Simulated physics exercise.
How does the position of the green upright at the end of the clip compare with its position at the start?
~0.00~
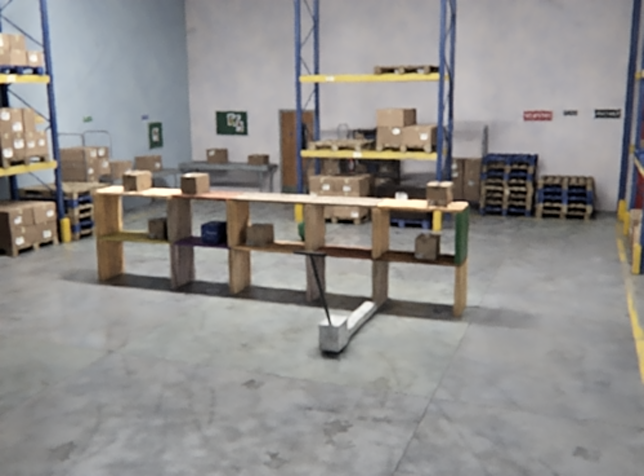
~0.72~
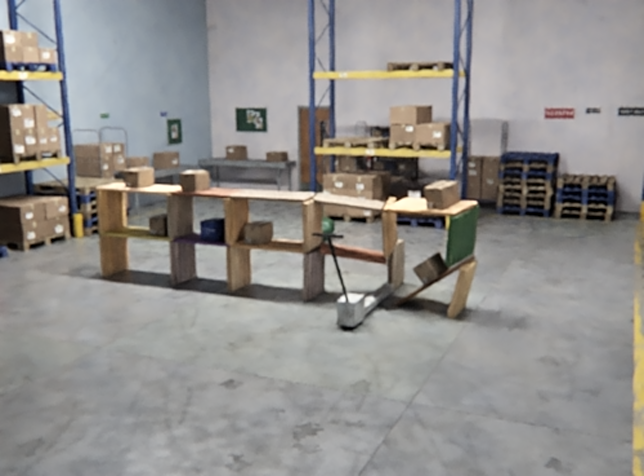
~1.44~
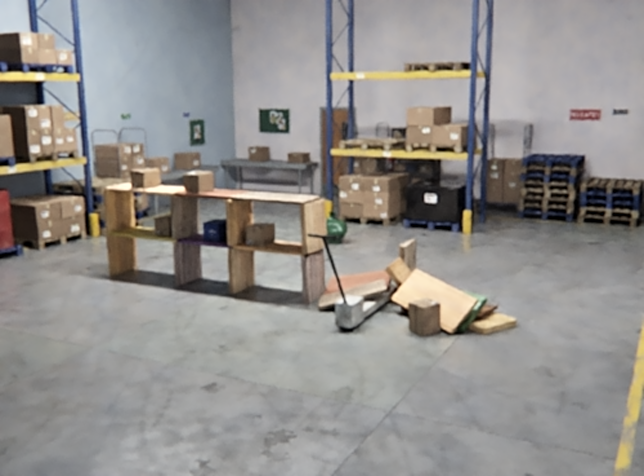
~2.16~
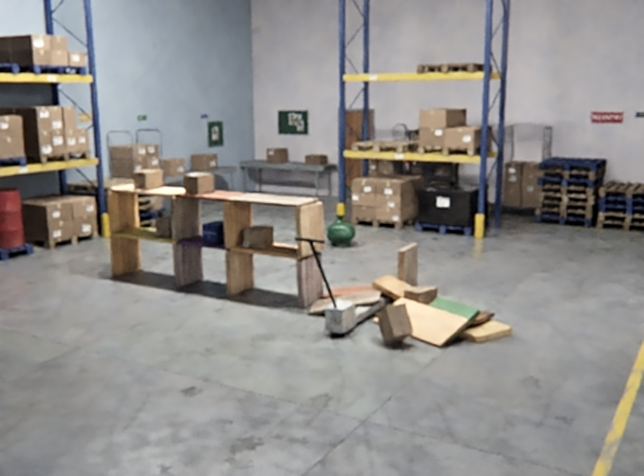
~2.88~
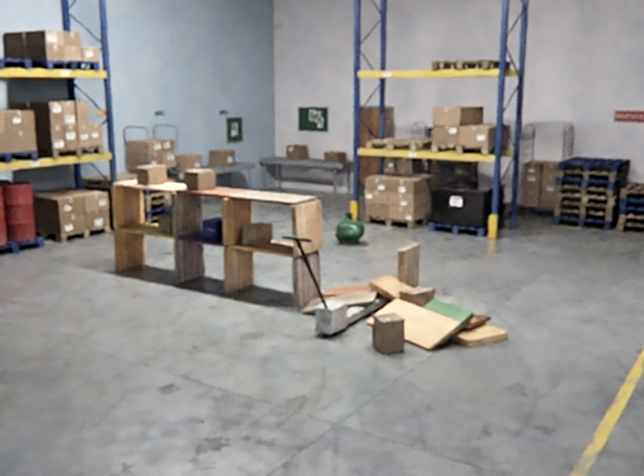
At the start the green upright stands at the right end of the shelving. By the end it lies on its side among the fallen boards on the floor.
